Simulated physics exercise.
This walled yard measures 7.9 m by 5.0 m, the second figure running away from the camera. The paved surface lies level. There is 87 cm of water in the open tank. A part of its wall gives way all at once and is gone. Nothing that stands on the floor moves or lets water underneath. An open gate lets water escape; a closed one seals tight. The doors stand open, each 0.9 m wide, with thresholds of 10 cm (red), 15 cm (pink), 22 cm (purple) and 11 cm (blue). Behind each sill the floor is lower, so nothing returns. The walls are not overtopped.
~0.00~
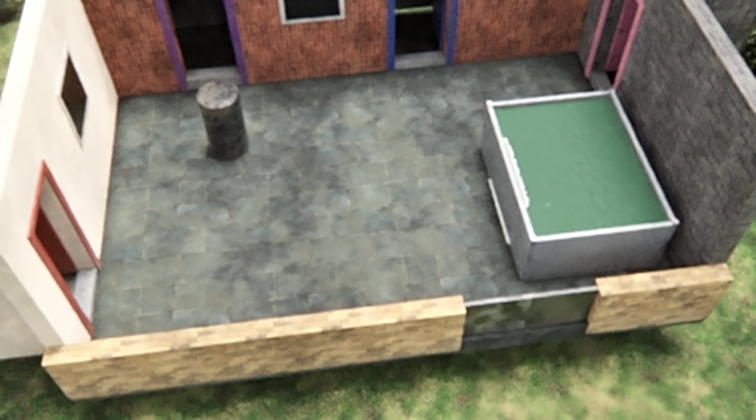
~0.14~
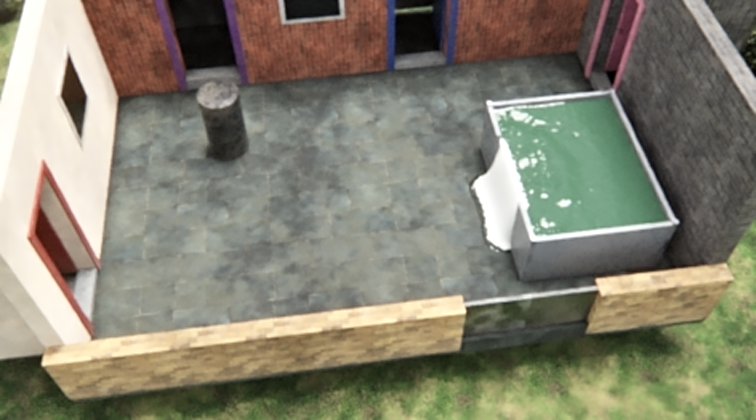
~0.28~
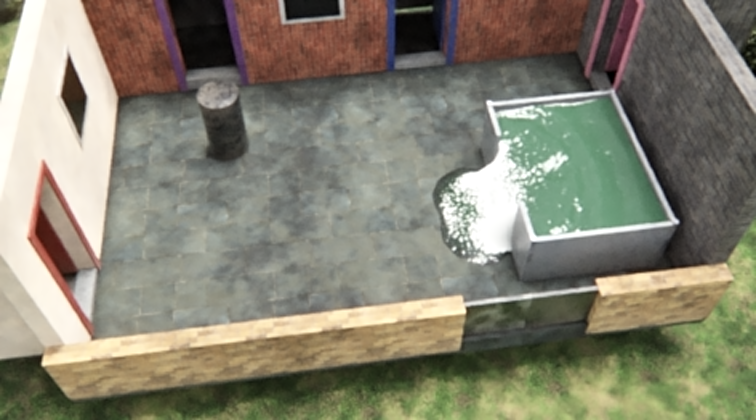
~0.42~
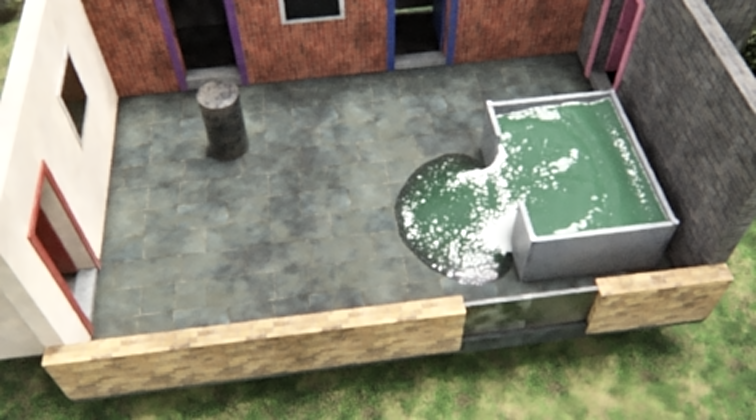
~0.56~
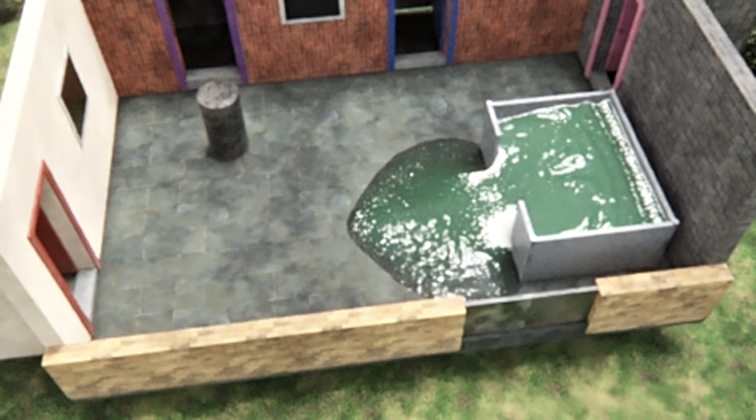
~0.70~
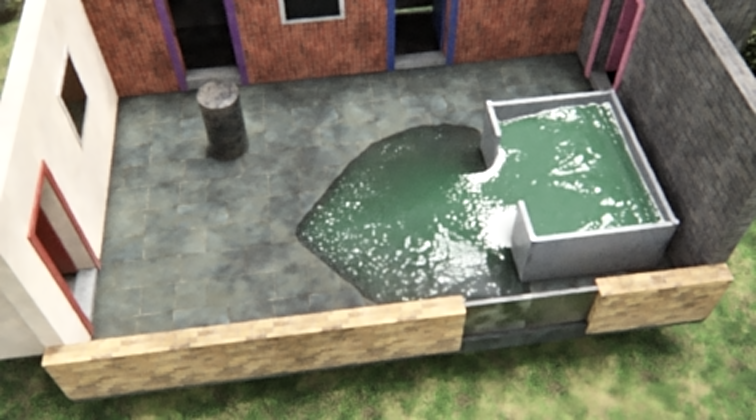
The video shows a walled yard with a stone pillar and a tank of green water at right; part of the tank's left side opens, and foaming water pours out, spreading leftward across the grey paving in a widening pool.
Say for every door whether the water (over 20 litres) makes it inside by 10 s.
Door by door: At the red door it exceeds the limit; at the pink door it keeps below the limit; at the purple door it stays under the limit; at the blue door it keeps below the limit.
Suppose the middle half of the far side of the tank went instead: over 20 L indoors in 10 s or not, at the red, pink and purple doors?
Against that limit: Red past it, pink above, purple under.
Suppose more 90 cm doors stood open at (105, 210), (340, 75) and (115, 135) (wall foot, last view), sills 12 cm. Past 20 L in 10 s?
In that order: Over, below, past it.
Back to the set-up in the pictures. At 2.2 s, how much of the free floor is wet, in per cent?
Near 70 per cent is wet.
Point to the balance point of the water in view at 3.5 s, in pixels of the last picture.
Around (361, 213).
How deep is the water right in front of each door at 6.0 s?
In cm: Red 19, pink 0, purple 17, blue 3.
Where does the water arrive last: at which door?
It is the pink one.
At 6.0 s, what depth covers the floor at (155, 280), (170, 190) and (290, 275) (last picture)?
About 16, 14 and 5 cm.
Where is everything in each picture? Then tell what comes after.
In the first picture, still water, 87 cm deep, in the open tank at (575, 163).
In the second picture, the front is at (500, 247), 0.7 m from the gap at (506, 197); 0.3 m2 of floor is under water; 87 cm left at the back of the open tank.
In the third picture, the front is at (457, 248), 1.0 m from the gap at (505, 198); 1.2 m2 of floor is under water; 86 cm left at the back of the open tank.
In the fourth picture, the front is at (408, 240), 1.5 m from the gap at (505, 198); 2.6 m2 of floor is under water; 79 cm left at the back of the open tank.
In the fifth picture, the front is at (356, 236), 2.2 m from the gap at (505, 198); 4.8 m2 of floor is under water; 73 cm left at the back of the open tank.
In the sixth picture, water pours out at (505, 198) and has run 2.9 m, to (305, 225); typically 6 cm deep outside, 75 cm at the open tank's back.
After 1.4 s water covers 55 % of the floor and is deepest (44 cm) near (489, 210); red door not reached, pink door not reached, purple door not reached, blue door not reached.
After 2.2 s water covers 70 % of the floor and is deepest (48 cm) near (91, 346); red door 22 cm at the sill, 29 L in, pink door not reached, purple door 20 cm at the sill, 0 L in, blue door not reached.
After 3.5 s water covers 75 % of the floor and is deepest (30 cm) near (115, 127); red door 27 cm at the sill, 184 L in, pink door not reached, purple door 13 cm at the sill, 2 L in, blue door 2 cm at the sill, 0 L in.
After 6.0 s water covers 80 % of the floor and is deepest (24 cm) near (114, 143); red door 19 cm at the sill, 322 L in, pink door not reached, purple door 17 cm at the sill, 2 L in, blue door 3 cm at the sill, 0 L in.
After 10.0 s water covers 95 % of the floor and is deepest (18 cm) near (594, 109); red door 11 cm at the sill, 381 L in, pink door 15 cm at the sill, 0 L in, purple door 9 cm at the sill, 2 L in, blue door 7 cm at the sill, 0 L in.
